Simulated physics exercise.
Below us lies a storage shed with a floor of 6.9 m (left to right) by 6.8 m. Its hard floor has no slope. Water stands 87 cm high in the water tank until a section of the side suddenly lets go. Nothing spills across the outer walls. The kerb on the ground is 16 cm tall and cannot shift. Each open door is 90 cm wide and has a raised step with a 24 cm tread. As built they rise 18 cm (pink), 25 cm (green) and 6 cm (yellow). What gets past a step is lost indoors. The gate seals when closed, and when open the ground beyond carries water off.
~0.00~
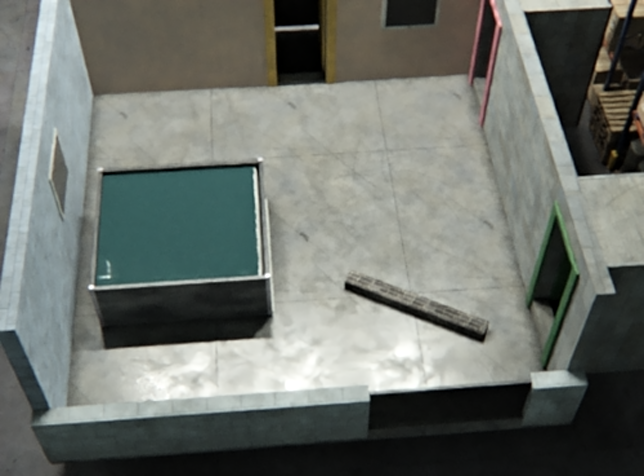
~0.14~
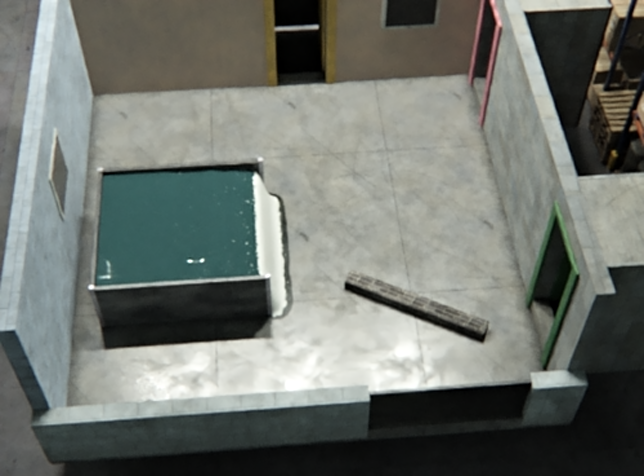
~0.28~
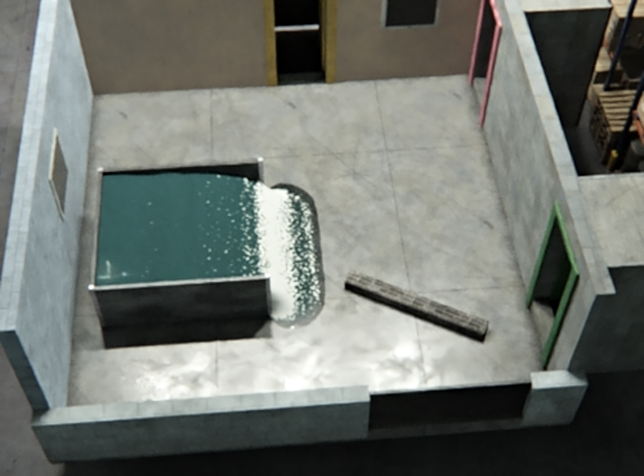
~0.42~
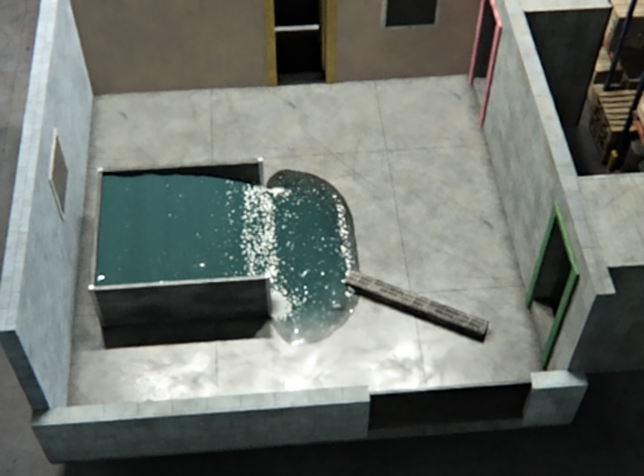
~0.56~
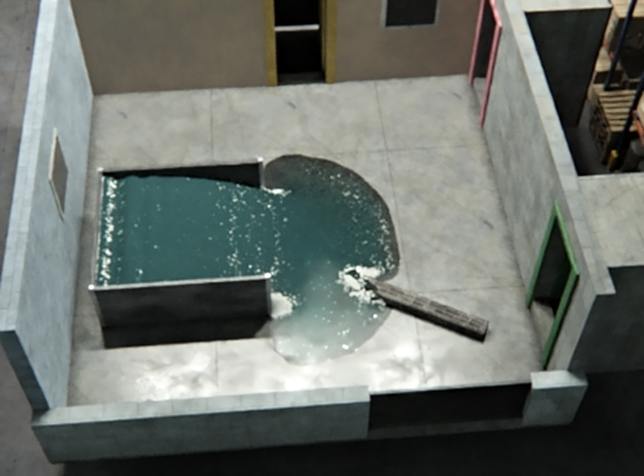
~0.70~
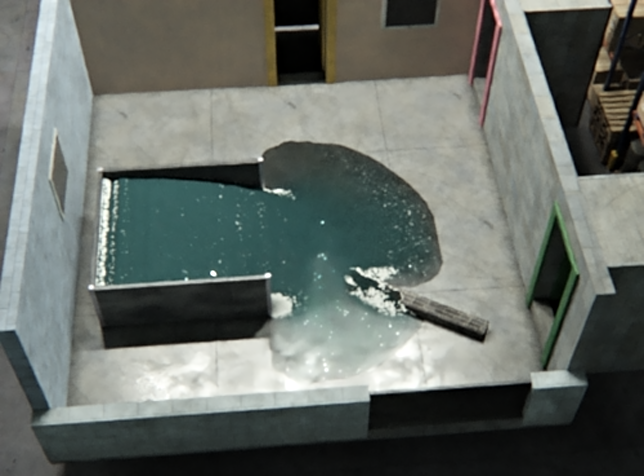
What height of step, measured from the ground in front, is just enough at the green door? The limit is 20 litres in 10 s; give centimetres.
Some 33 cm above the ground.
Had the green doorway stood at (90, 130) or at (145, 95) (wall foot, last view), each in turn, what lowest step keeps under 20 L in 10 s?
Roughly 17 and 14.0 cm.
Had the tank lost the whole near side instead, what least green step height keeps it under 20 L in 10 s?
Then roughly 35 cm.
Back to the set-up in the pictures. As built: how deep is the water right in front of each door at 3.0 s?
Depths in cm: Pink 29, green 37, yellow 2.
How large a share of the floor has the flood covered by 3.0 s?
About 55 per cent.
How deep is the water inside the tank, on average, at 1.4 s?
Roughly 46 cm on average.
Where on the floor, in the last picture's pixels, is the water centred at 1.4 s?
Around (278, 252).
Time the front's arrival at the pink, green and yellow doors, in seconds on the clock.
Arrival: Pink 1.8 s, green 1.6 s, yellow 2.4 s.
After 1.4 s water covers 50 % of the floor, deepest (48 cm) near (506, 223); it has not reached the green door.
After 3.0 s water covers 55 % of the floor, deepest (48 cm) near (470, 86); 37 cm at the green door, 22 litres in over its 25 cm step.
After 10.0 s water covers 100 % of the floor, deepest (24 cm) near (93, 100); 7 cm at the green door, 60 litres in over its 25 cm step.
At the green door as built, the water arrived by 1.6 s and peaked near 37 cm at 3.4 s.
Run again over the same 10 s with other heights there, 42 litres in over 28 cm, 9 litres over 38 cm. The limit of 20 litres is kept from about 33 cm up.
